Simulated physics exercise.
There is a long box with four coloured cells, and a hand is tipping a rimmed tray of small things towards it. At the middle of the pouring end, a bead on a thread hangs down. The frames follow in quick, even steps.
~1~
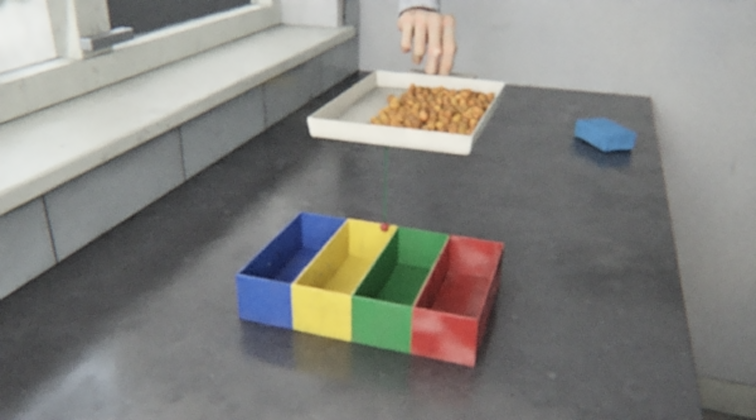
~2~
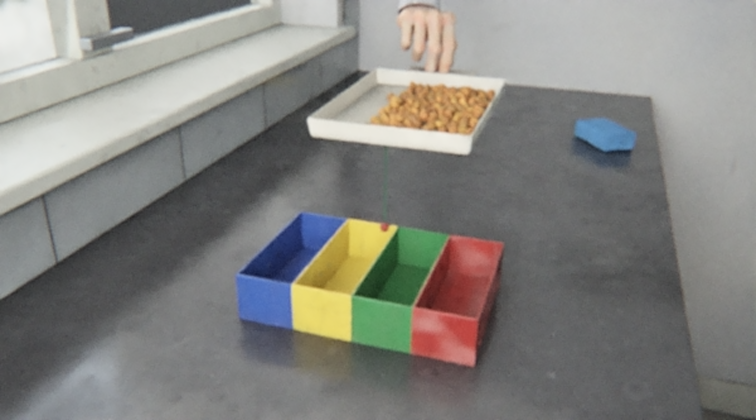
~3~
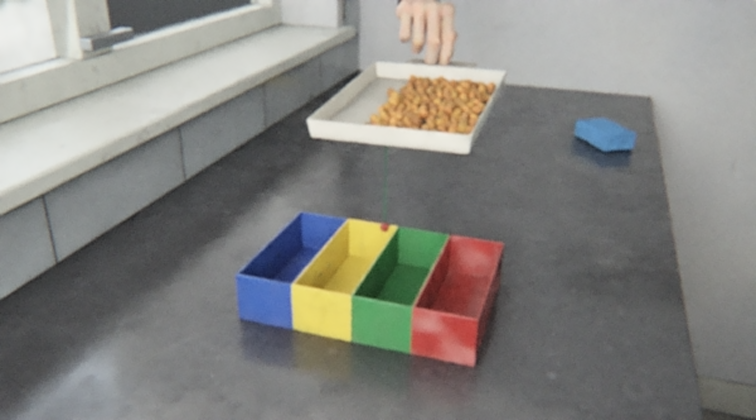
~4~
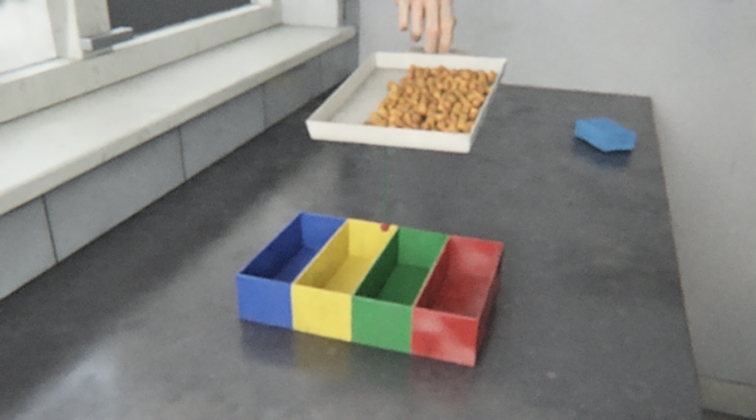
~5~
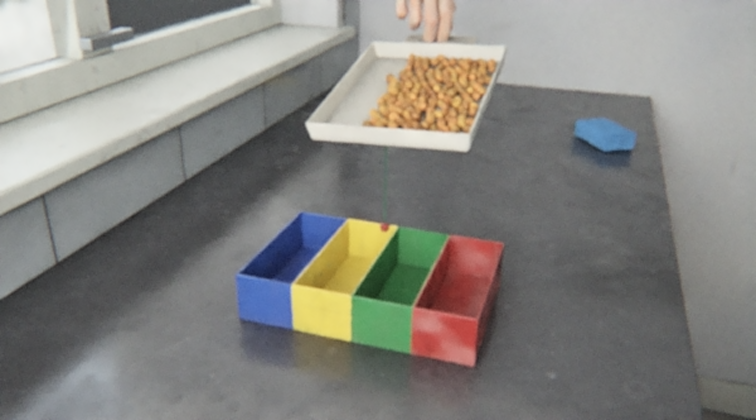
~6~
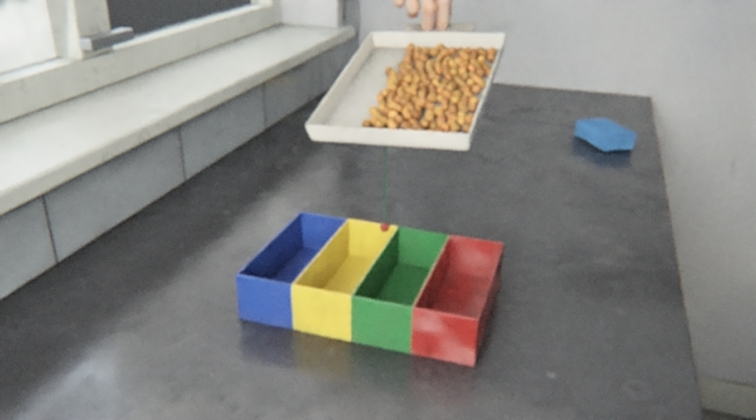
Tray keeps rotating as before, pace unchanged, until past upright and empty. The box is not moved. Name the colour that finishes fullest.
Yellow.
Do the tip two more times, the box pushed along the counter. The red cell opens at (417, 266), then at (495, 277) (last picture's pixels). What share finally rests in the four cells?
Around 100 then around 90 per cent.
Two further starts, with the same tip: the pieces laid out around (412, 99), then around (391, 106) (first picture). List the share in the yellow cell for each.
Some 40 and then some 40 per cent.
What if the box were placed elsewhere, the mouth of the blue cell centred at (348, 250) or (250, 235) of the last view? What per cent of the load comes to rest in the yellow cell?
Around 30 and then 30 per cent.
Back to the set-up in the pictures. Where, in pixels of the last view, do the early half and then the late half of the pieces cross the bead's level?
Near (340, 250) to start, and near (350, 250) afterwards.
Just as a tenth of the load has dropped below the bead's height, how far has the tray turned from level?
About 110 degrees.
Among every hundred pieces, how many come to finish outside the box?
Roughly 0 per cent.
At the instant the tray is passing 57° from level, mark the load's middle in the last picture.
Near (390, 87).
Just after the last frame, tray tipped steeply; every one on the tray.
A moment on, tray tipped right over; every one on the tray.
Further on, tray tipped past a quarter turn; roughly half in the yellow cell; roughly a quarter in the green cell; roughly a quarter in the blue cell; just a few in the red cell; just a few falling or outside the box.
When it is over, tray tipped past a quarter turn; roughly half in the yellow cell; roughly a quarter in the green cell; roughly a quarter in the blue cell; just a few in the red cell; just a few outside the box.
